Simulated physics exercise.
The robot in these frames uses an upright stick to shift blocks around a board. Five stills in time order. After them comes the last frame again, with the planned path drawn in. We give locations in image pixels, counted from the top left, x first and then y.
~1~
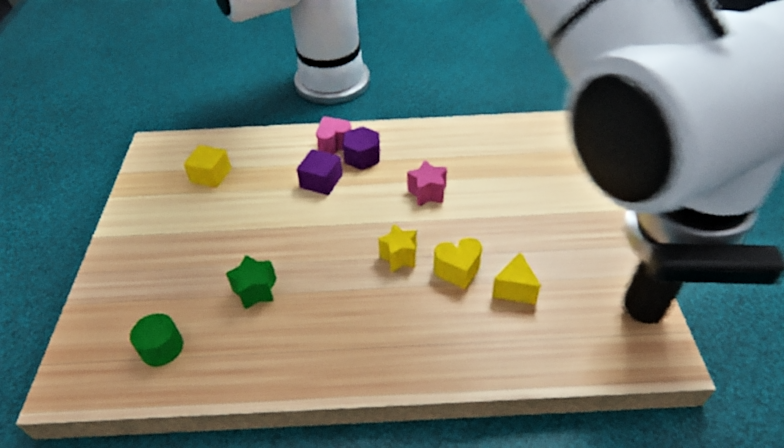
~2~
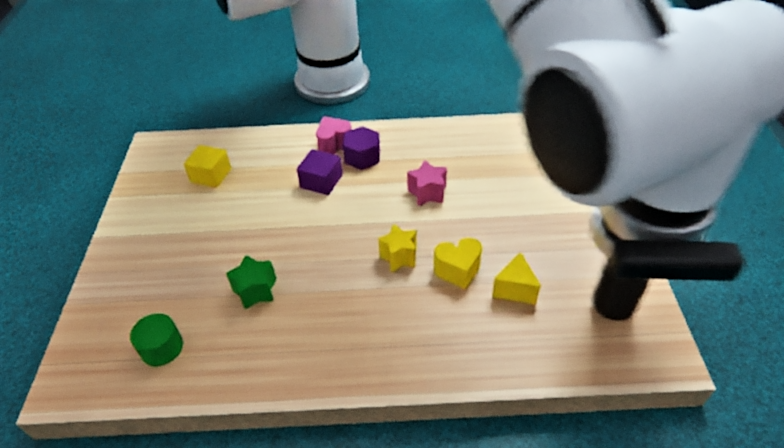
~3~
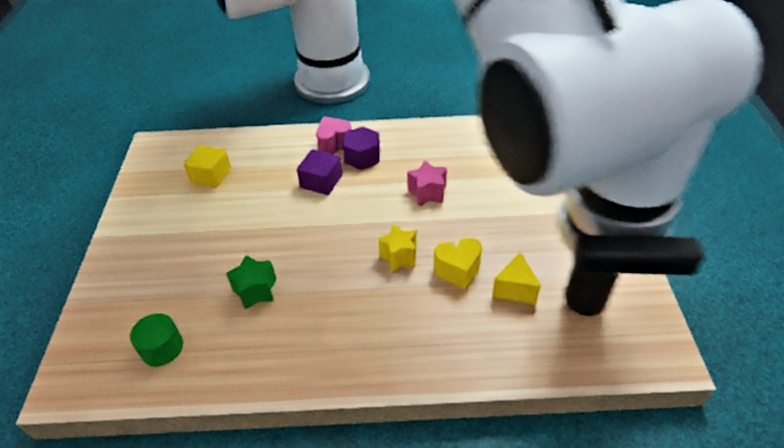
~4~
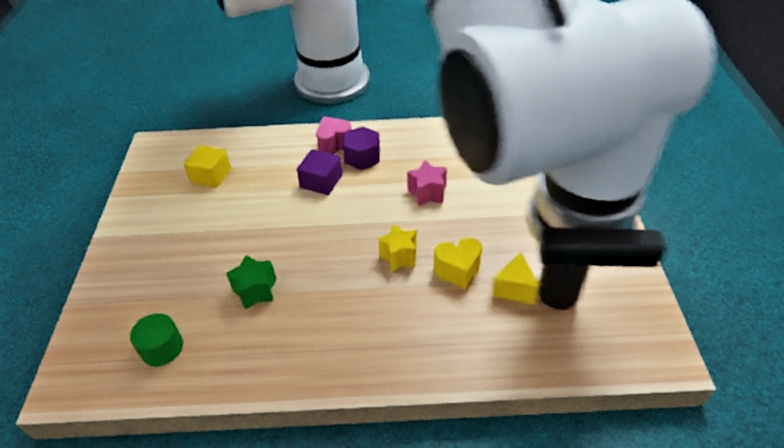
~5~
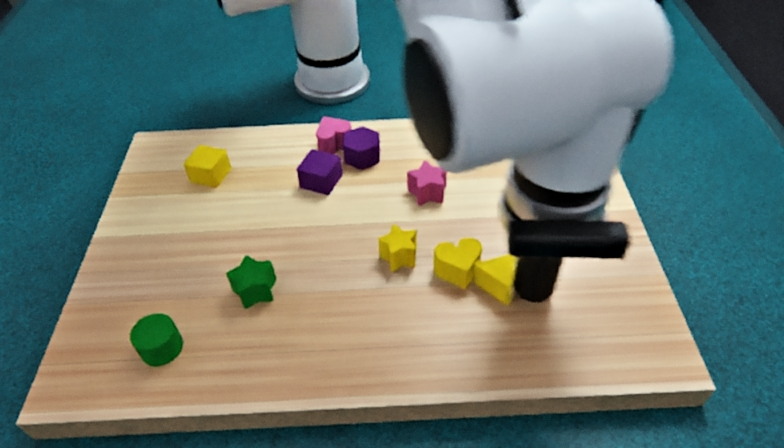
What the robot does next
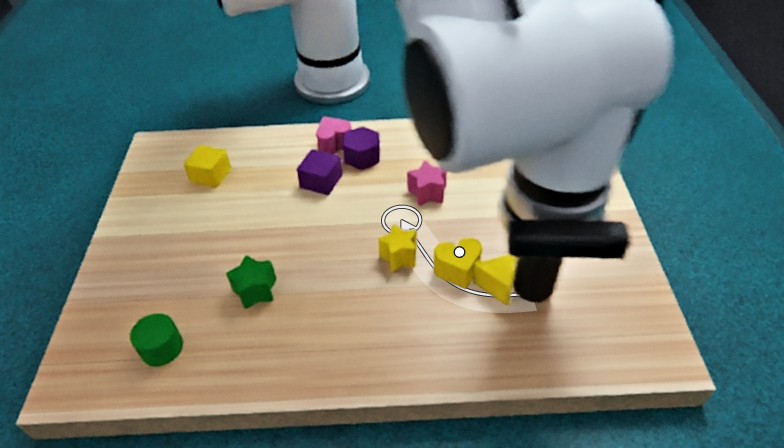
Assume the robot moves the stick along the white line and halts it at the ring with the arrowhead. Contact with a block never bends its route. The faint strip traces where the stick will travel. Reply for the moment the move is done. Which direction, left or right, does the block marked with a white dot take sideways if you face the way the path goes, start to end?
It shifts rightward.
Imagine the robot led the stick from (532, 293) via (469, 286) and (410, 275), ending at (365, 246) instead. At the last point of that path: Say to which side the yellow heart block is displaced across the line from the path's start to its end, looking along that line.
Answer: Right.
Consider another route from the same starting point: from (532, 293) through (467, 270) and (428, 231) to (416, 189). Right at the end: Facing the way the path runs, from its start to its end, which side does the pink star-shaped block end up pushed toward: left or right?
It is pushed towards the right-hand side.
Drawn move, from (532, 293) through (470, 291) and (428, 258) to (402, 220); the dot is on the yellow heart block.
On the path given first. One third of the way, stick at (471, 283); yellow heart block at (444, 244), turned 45° clockwise; yellow triangle at (435, 271).
Two thirds of the way, stick at (427, 250); yellow star-shaped block at (387, 233), turned 30° anticlockwise; yellow heart block at (424, 212), turned 60° clockwise; yellow triangle at (406, 266), turned 35° anticlockwise.
At the end, stick at (401, 212); yellow star-shaped block at (376, 227), turned 95° anticlockwise; pink star-shaped block at (428, 164), turned 60° clockwise; yellow heart block at (401, 177), turned 65° clockwise; yellow triangle at (406, 266), turned 35° anticlockwise.
